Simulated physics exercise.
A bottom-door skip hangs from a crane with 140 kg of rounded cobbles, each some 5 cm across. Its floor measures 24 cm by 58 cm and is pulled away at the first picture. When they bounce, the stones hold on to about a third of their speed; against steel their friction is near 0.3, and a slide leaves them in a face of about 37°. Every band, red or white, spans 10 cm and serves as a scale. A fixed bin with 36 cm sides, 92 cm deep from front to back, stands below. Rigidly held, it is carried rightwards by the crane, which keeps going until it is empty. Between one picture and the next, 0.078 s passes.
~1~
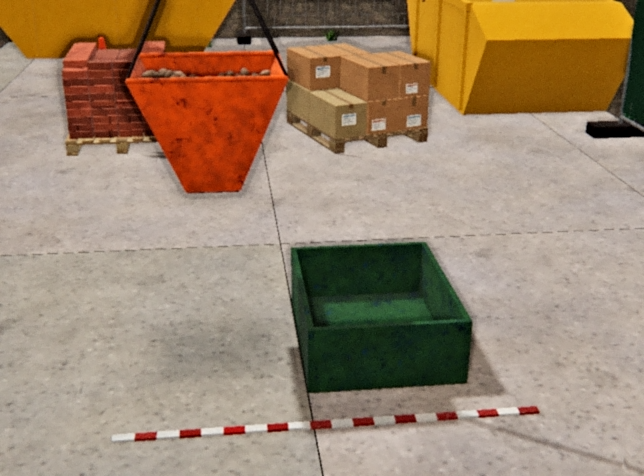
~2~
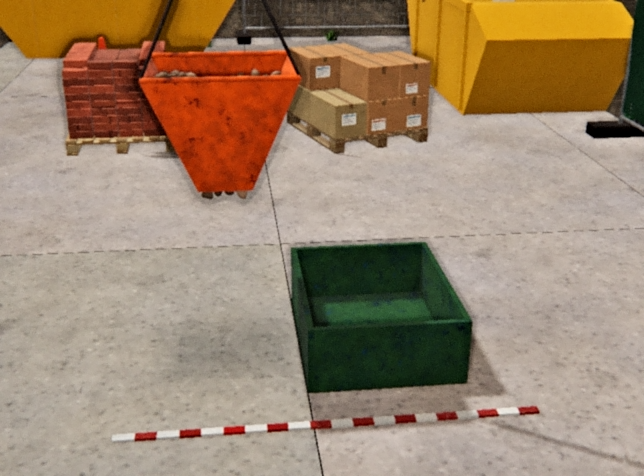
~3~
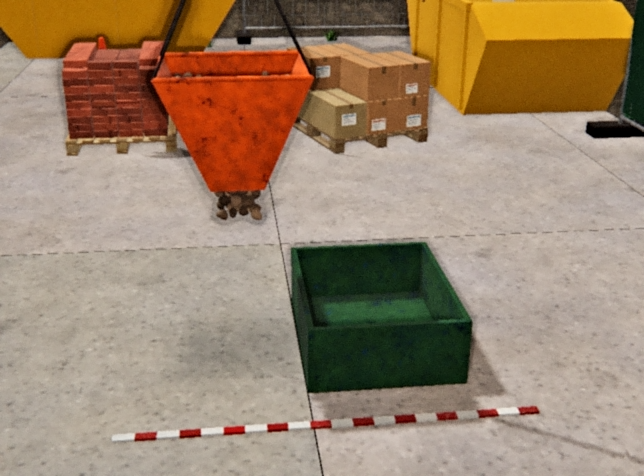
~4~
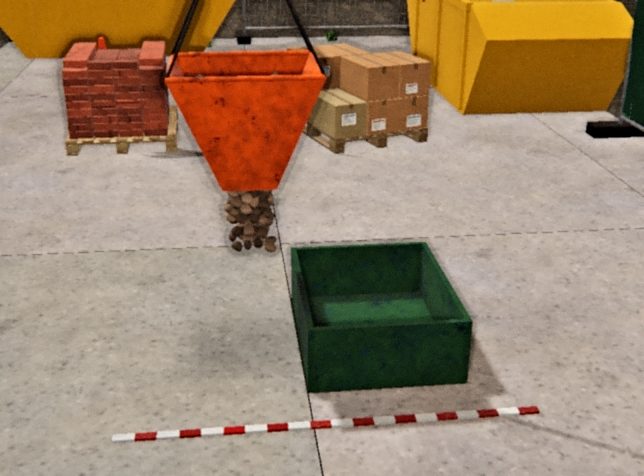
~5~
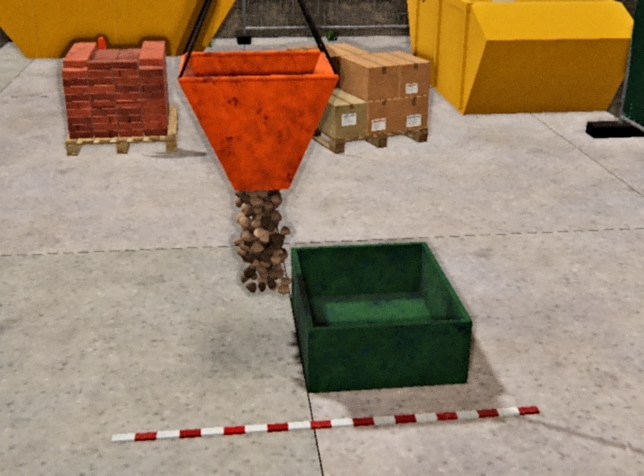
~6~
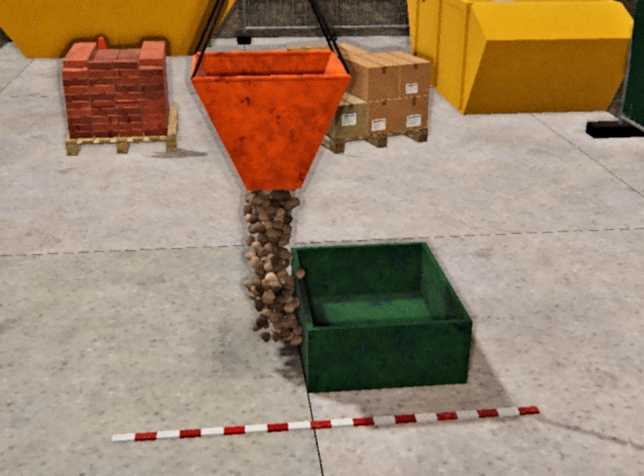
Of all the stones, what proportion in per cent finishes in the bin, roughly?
Roughly 59 per cent of them.
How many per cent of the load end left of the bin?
I'd say close to 40 per cent of the load ends there.
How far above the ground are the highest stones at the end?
They end up some 18 centimetres high.
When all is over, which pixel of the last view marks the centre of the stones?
I'd point to close to (324, 331) in the last picture.
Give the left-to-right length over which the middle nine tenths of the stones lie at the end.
Roughly 120 cm.
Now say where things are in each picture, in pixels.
The outlet is at (213, 181); nothing has dropped yet, in the first picture.
The outlet is at (225, 181); 4 % is out, in the second picture.
Outlet at (237, 180), the stream shows down to (242, 192); 88 % still inside, in the third picture.
Outlet at (250, 180), the stream shows down to (256, 220); 77 % still inside, in the fourth picture.
Outlet at (262, 179), the stream shows down to (268, 260); 66 % still inside, in the fifth picture.
Outlet at (274, 179), the stream shows down to (275, 270); 54 % still inside, in the sixth picture.
Then, 0.3 s after the last picture, 13 % in the bottom-door skip, 47 % falling or lying left of the bin, 40 % falling or lying in the bin; the stones farthest right are at (357, 310).
Then, 0.7 s after the last picture, 0 % in the bottom-door skip, 41 % falling or lying left of the bin, 59 % falling or lying in the bin; the stones farthest right are at (432, 320).
Then, 1.3 s after the last picture, 0 % in the bottom-door skip, 41 % falling or lying left of the bin, 59 % falling or lying in the bin; the stones farthest right are at (440, 330).
Then, 2.2 s after the last picture, 0 % in the bottom-door skip, 41 % falling or lying left of the bin, 59 % falling or lying in the bin; the stones farthest right are at (440, 330).
Then, 4.1 s after the last picture, 0 % in the bottom-door skip, 41 % left of the bin, 59 % in the bin; the stones farthest right are at (440, 330).
